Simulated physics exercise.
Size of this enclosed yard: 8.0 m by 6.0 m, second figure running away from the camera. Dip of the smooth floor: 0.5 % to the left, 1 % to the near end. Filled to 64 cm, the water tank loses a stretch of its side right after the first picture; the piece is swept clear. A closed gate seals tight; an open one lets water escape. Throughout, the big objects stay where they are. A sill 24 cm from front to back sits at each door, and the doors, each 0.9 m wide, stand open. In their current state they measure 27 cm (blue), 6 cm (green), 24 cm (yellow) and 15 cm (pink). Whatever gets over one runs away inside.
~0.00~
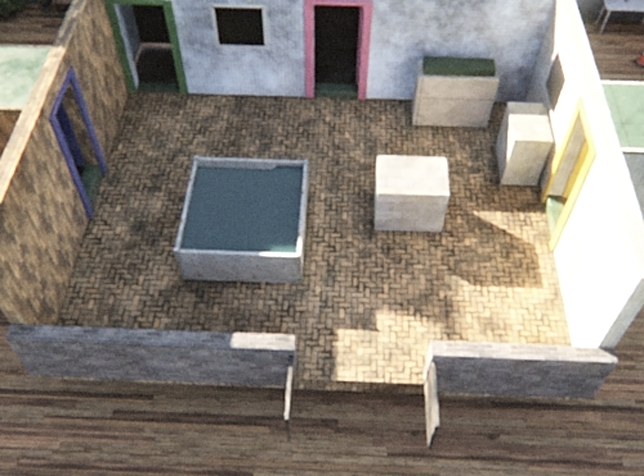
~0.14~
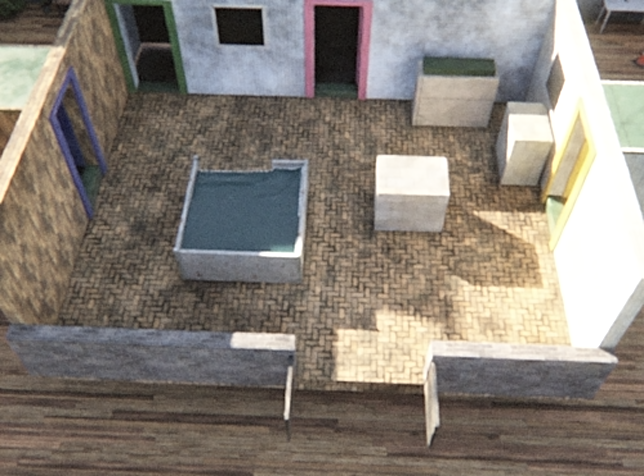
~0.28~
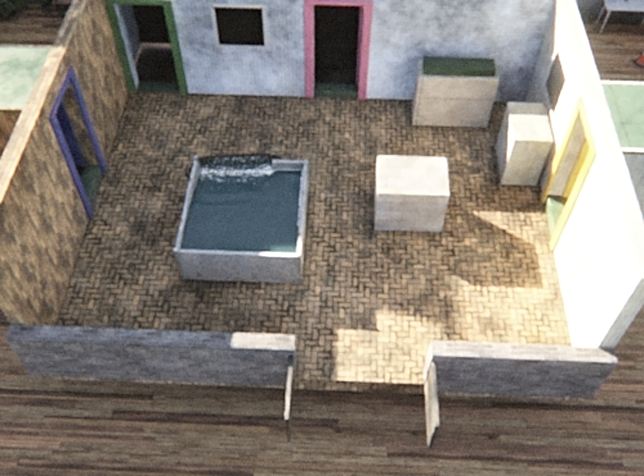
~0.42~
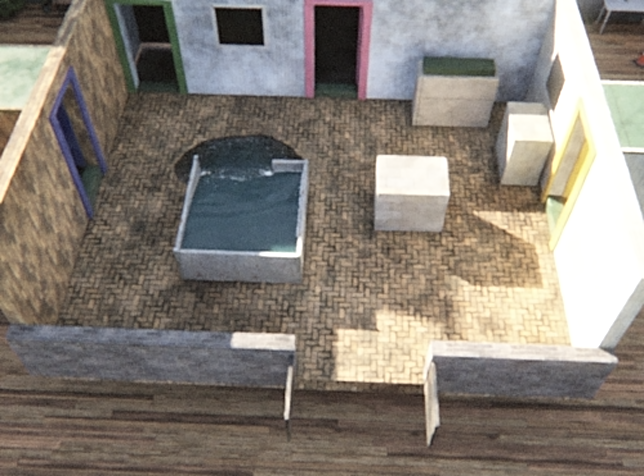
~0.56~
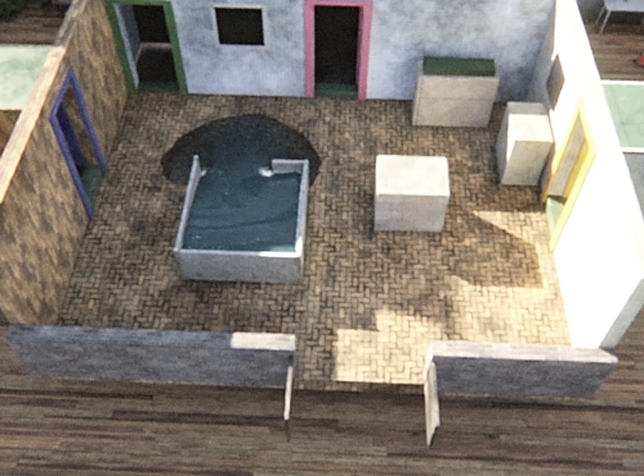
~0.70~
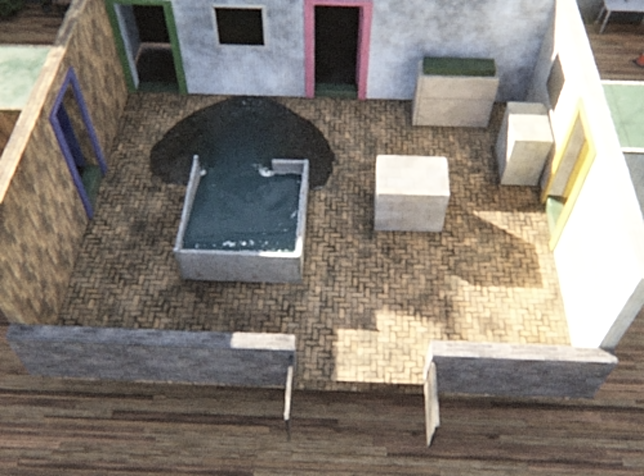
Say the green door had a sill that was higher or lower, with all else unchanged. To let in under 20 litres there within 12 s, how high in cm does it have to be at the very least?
At least roughly 24 cm.
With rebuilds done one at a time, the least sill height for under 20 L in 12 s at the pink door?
The pink one would have to be about 9.0 cm high.
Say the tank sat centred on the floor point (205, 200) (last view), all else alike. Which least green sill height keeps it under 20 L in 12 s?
Some 32 cm.
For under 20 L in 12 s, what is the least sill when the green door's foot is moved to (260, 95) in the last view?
You'd want it roughly 27 cm high.
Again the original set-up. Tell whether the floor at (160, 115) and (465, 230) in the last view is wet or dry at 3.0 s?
In that order: Under water, not reached.
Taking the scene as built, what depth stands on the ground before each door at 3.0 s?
Door by door, in centimetres - blue 3, green 22, yellow 0, pink 13.
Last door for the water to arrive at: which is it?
Door: Yellow.
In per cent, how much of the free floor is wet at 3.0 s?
Approximately 30 % of it.
After 1.4 s water covers 20 % of the floor, deepest (32 cm) near (243, 102); 10 cm at the green door, 0 litres in over its 6 cm sill.
After 3.0 s water covers 30 % of the floor, deepest (28 cm) near (135, 105); 22 cm at the green door, 98 litres in over its 6 cm sill.
After 12.0 s water covers 95 % of the floor, deepest (10 cm) near (48, 354); 4 cm at the green door, 253 litres in over its 6 cm sill.
At the green door as built, the water arrived by 1.3 s and peaked near 23 cm at 2.2 s.
With a sill of 21.5 cm, 28 litres would have come in within the 12 s; with 28.5 cm, 8 litres. So under 20 litres takes about 24 cm.
